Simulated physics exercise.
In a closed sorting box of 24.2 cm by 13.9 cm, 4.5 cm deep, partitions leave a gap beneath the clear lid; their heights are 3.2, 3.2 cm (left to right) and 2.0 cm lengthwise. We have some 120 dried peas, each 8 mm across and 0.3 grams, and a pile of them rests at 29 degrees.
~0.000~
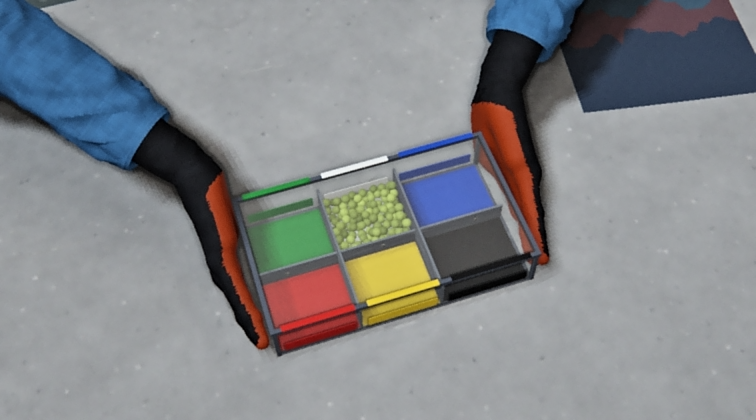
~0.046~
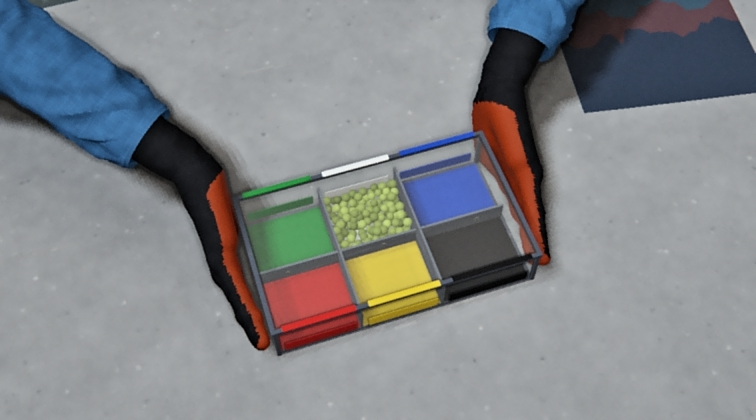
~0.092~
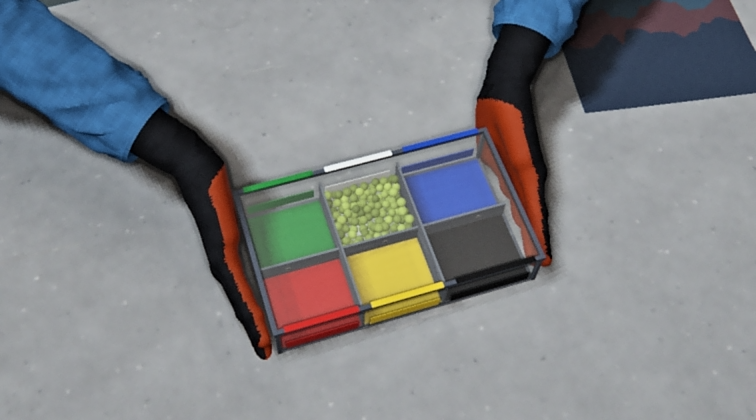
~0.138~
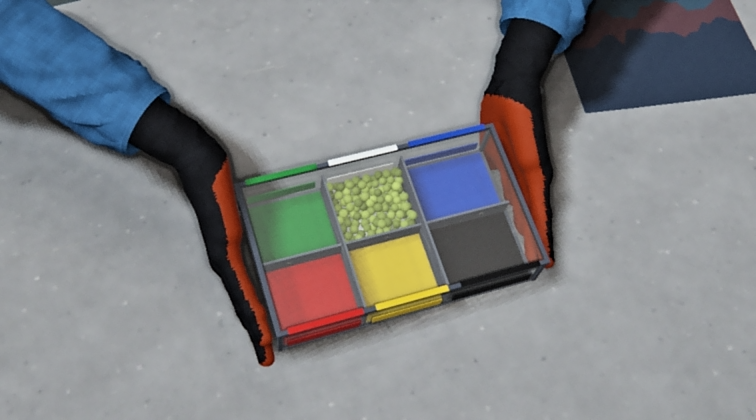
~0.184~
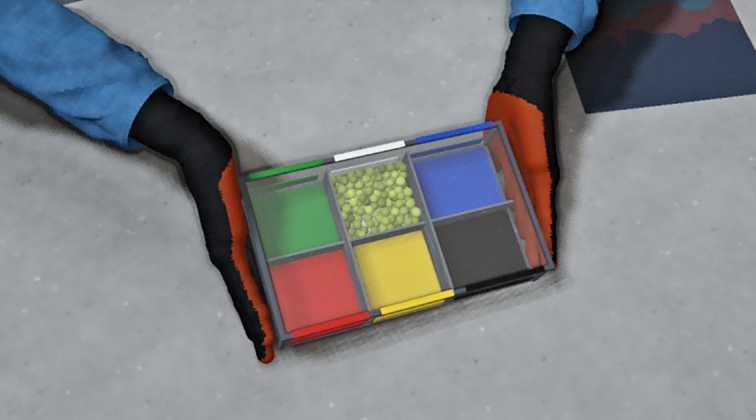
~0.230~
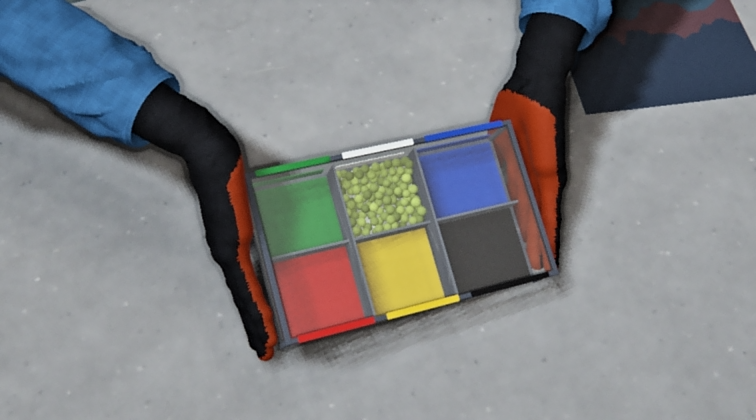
On a pale grey speckled surface seen from above at an angle, a patterned dark blue and reddish patch lies at the upper right. Two hands in black and orange gloves, with blue sleeves, hold a clear-lidded box of six compartments, green, white with green peas, and blue behind red, yellow and black. The hands gradually tilt the box, its right front corner lowest, while the peas stay bunched in their compartment and the view stays still.
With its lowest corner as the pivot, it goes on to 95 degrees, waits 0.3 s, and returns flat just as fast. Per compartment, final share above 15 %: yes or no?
Red compartment no; blue compartment no; green compartment no; yellow compartment yes; white compartment no; black compartment yes.
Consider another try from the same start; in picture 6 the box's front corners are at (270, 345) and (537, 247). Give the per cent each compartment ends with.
In per cent, the final split is red 70, blue 0, green 0, yellow 20, white 10, black 0.
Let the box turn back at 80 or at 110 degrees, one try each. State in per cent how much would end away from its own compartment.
First try: Around 70 %; second try: Around 95 %.
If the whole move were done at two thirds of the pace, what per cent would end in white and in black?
The white compartment gets 5 % while the black one gets 45 %.
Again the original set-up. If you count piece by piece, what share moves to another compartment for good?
My estimate is some 95 per cent.
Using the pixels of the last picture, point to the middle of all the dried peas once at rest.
Est. centre at rest: (432, 289) px.
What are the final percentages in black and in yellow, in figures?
The black one gets 40 per cent and the yellow one 60 per cent.
After 0.98 s, tilt 95 degrees; yellow 60 %, white 10 %, black 30 %.
After 1.47 s, tilt 50 degrees; yellow 60 %, white 5 %, black 35 %.
After 2.04 s, tilt 0 degrees; yellow 60 %, white 5 %, black 40 %.
At rest (2.6 s), red 0 %, blue 0 %, green 0 %, yellow 60 %, white 5 %, black 40 %.
